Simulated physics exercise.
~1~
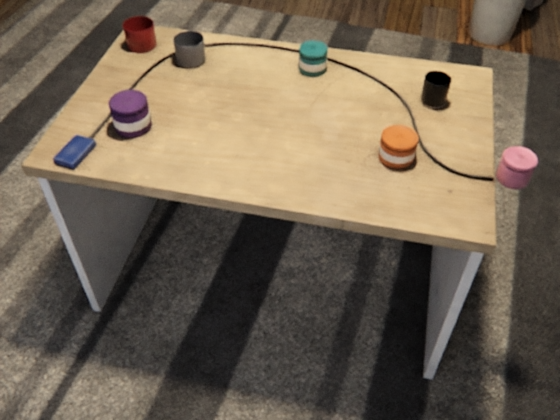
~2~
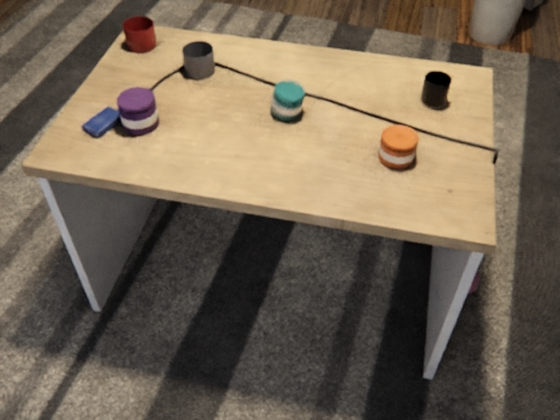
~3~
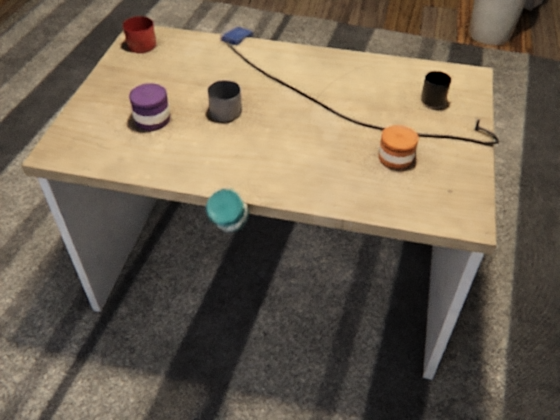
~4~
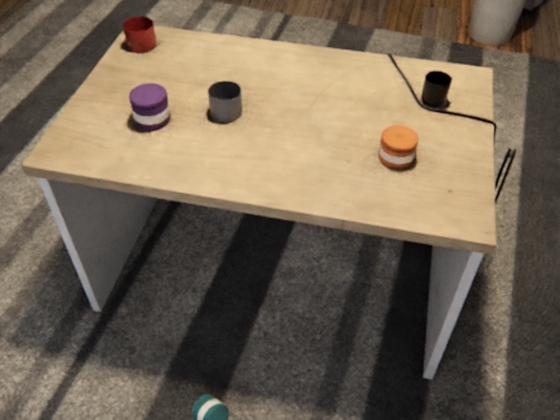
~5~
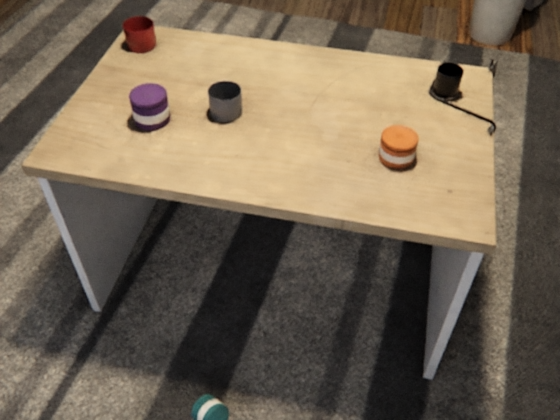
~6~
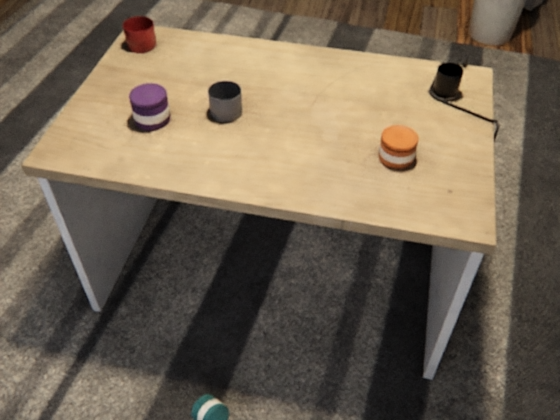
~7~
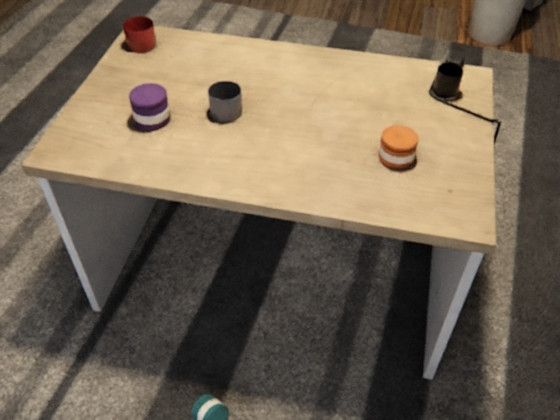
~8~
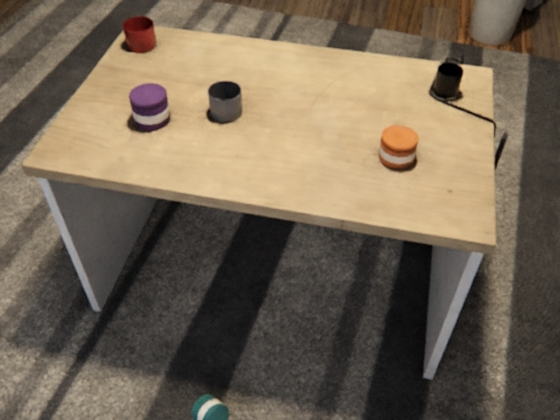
A pale wooden desk stands on a grey carpet, seen from above at an angle, with a black cable curving from a blue phone at the left to a pink speaker dropping off the right side. A red cup, grey cup, purple canister, teal canister, black mug and orange tin sit around it. The cable pulls tight, sweeping the grey cup and purple canister rightward and knocking the teal canister off the front edge. The phone slides along the back and vanishes over the edge, while the teal canister lands on the carpet. The cable snags round the black mug, shifting it slightly, and ends hooked there, trailing over the right edge, while the grey cup stays on top.
